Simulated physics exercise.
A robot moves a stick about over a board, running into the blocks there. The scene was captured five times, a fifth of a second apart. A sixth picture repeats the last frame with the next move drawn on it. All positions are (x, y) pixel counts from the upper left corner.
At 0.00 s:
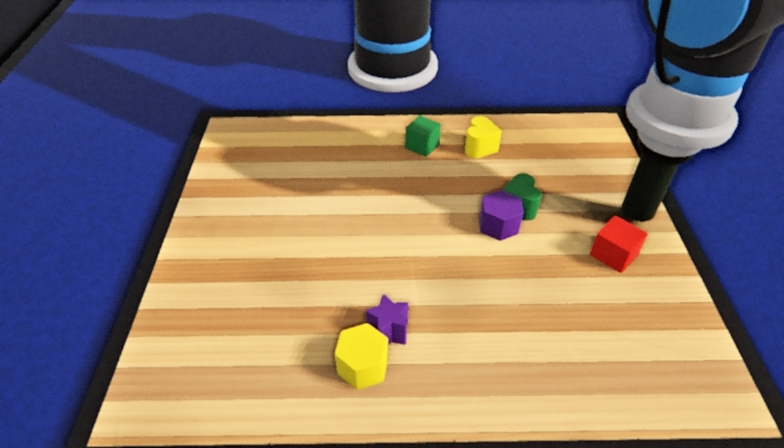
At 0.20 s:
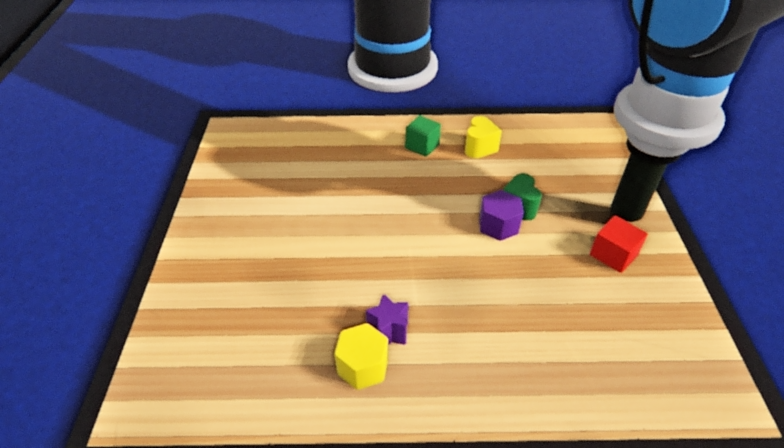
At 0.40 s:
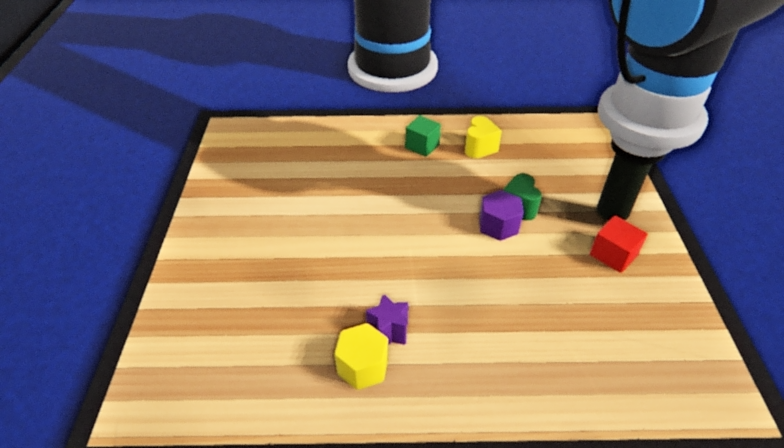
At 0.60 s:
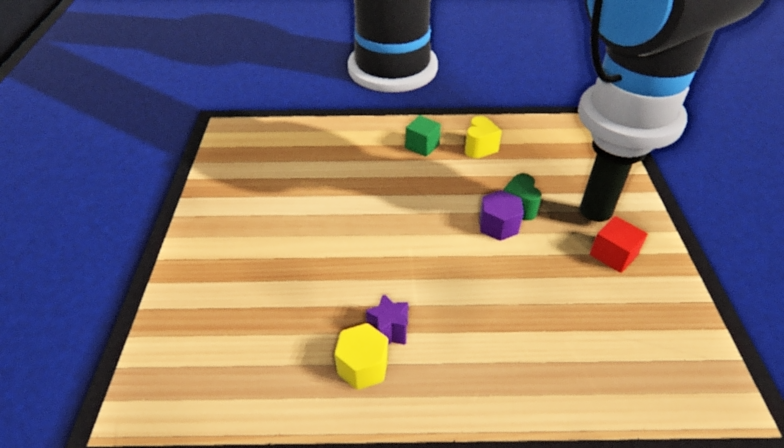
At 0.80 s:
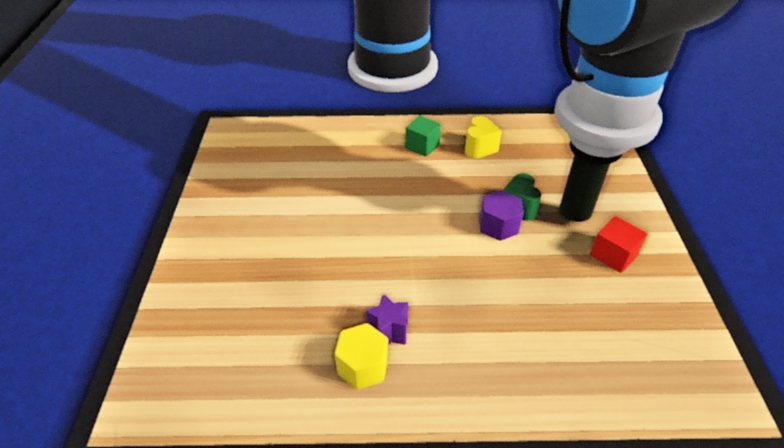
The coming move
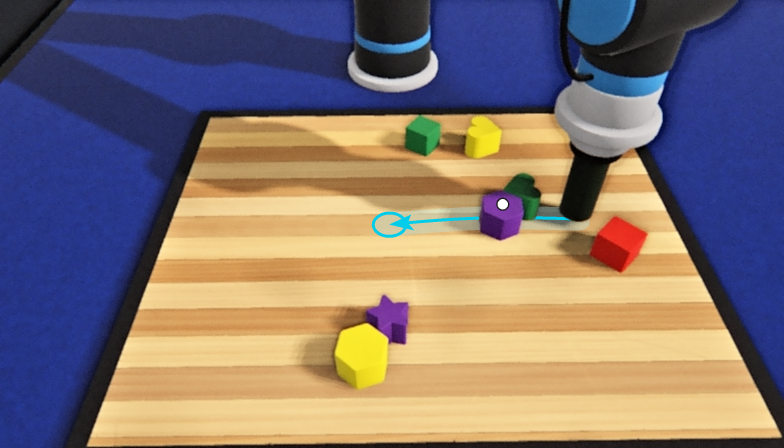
On a striped wooden board set over a blue surface, colored blocks lie scattered, with a robot arm's black stick near the right edge, just behind a red block. The arm slides the stick steadily left, toward the green and purple blocks, touching nothing while every block stays still.
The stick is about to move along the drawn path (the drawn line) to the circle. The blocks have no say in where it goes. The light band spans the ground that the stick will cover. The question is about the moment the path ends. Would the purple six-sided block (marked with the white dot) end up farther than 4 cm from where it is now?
The answer is yes.
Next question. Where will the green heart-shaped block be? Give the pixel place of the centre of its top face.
Its top middle: (491, 177).
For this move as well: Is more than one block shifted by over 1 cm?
The answer is yes.
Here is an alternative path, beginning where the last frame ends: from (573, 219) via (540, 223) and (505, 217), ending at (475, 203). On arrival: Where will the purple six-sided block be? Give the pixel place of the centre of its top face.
The middle of the upper face of the purple six-sided block will lie at about (466, 205) in the picture.
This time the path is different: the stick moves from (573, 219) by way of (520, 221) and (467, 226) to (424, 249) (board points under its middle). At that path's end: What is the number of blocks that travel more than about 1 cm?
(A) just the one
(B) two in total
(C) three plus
B: Two in total.
Path on the board, from (573, 219) through (481, 218) to (390, 224); the dot is on the purple six-sided block.
The first path, step by step. One third of the way, stick at (513, 210); purple six-sided block at (486, 210), turned 20° anticlockwise; green heart-shaped block at (499, 178), turned 65° clockwise.
Two thirds of the way, stick at (451, 212); purple six-sided block at (450, 224), turned 90° anticlockwise; green heart-shaped block at (491, 177), turned 105° clockwise.
At the end, stick at (389, 217); purple six-sided block at (448, 225), turned 95° anticlockwise; green heart-shaped block at (491, 177), turned 105° clockwise; red square in place.
